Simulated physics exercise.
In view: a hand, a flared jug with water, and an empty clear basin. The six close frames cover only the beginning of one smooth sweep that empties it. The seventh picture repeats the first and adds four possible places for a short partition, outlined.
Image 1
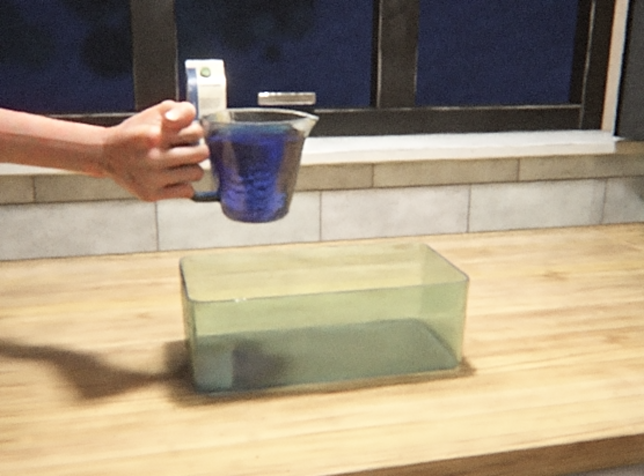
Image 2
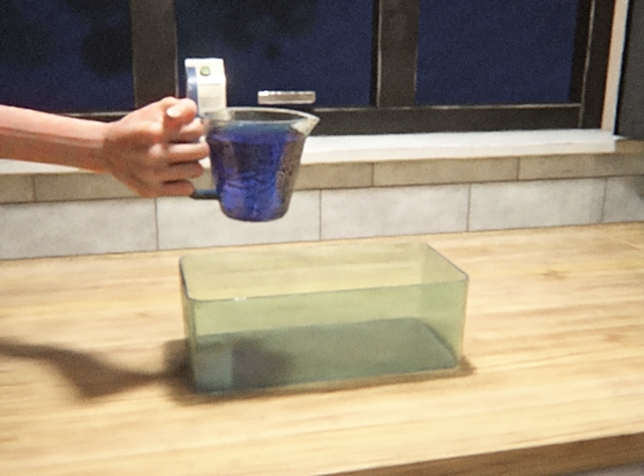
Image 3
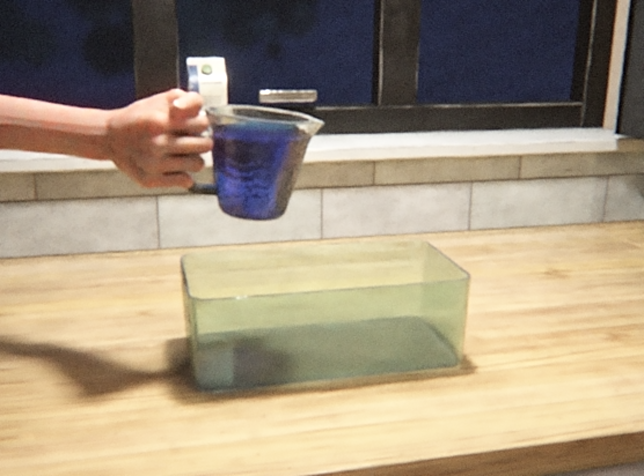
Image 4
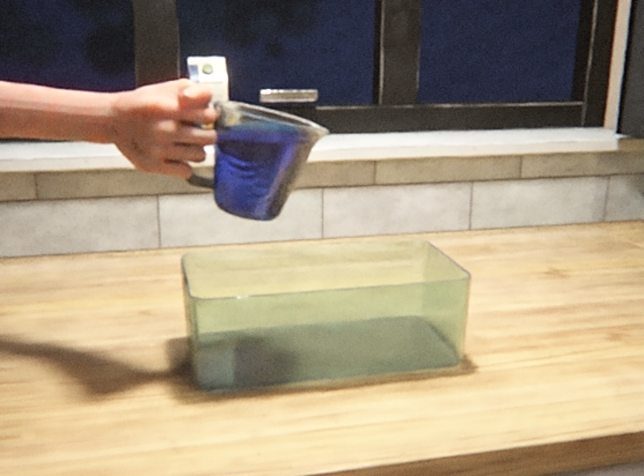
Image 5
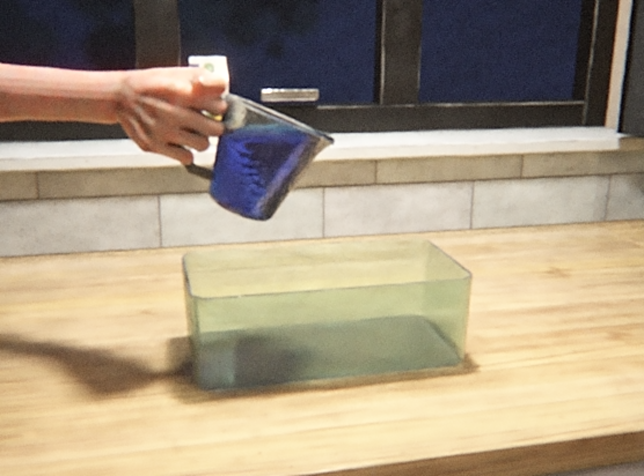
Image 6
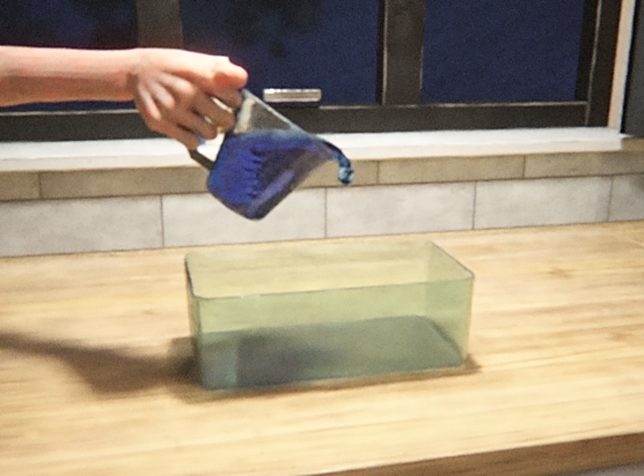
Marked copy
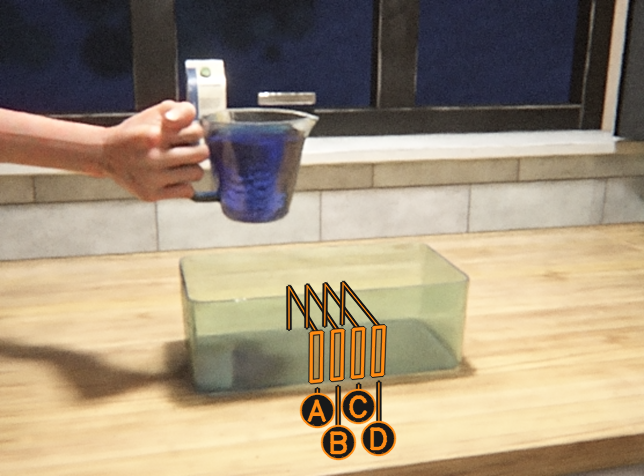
At first, a hand holds a clear jug of blue water upright above an empty, clear greenish basin on a wooden counter. The hand then tilts the jug gradually to the right, and the water slides toward the lip. With the jug tipped further, a little water curls over the lip.
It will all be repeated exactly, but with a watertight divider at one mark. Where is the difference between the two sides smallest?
Use slot D.
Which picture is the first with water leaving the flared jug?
Picture 5.
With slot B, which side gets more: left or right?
More ends on the right.
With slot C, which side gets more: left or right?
The right side.
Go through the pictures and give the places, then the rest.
Upright, lip at (316, 118); basin from (193, 392) to (459, 365); nothing has left yet.
Upright, lip at (317, 118); nothing has left yet.
Tipped about 6°, lip at (322, 122); nothing has left yet.
Tipped about 14°, lip at (327, 131); nothing has left yet.
Tipped about 24°, lip at (332, 143); water is over the lip, down to (332, 143).
Tipped about 36°, lip at (336, 158); water is over the lip, down to (347, 181).
On the marked copy, A at (317, 388); B at (338, 386); C at (358, 384); D at (378, 382).
With A, about 2 % ends left of the wall and 97 % right of it.
With B, about 8 % ends left of the wall and 91 % right of it.
With C, about 22 % ends left of the wall and 77 % right of it.
With D, about 49 % ends left of the wall and 50 % right of it.
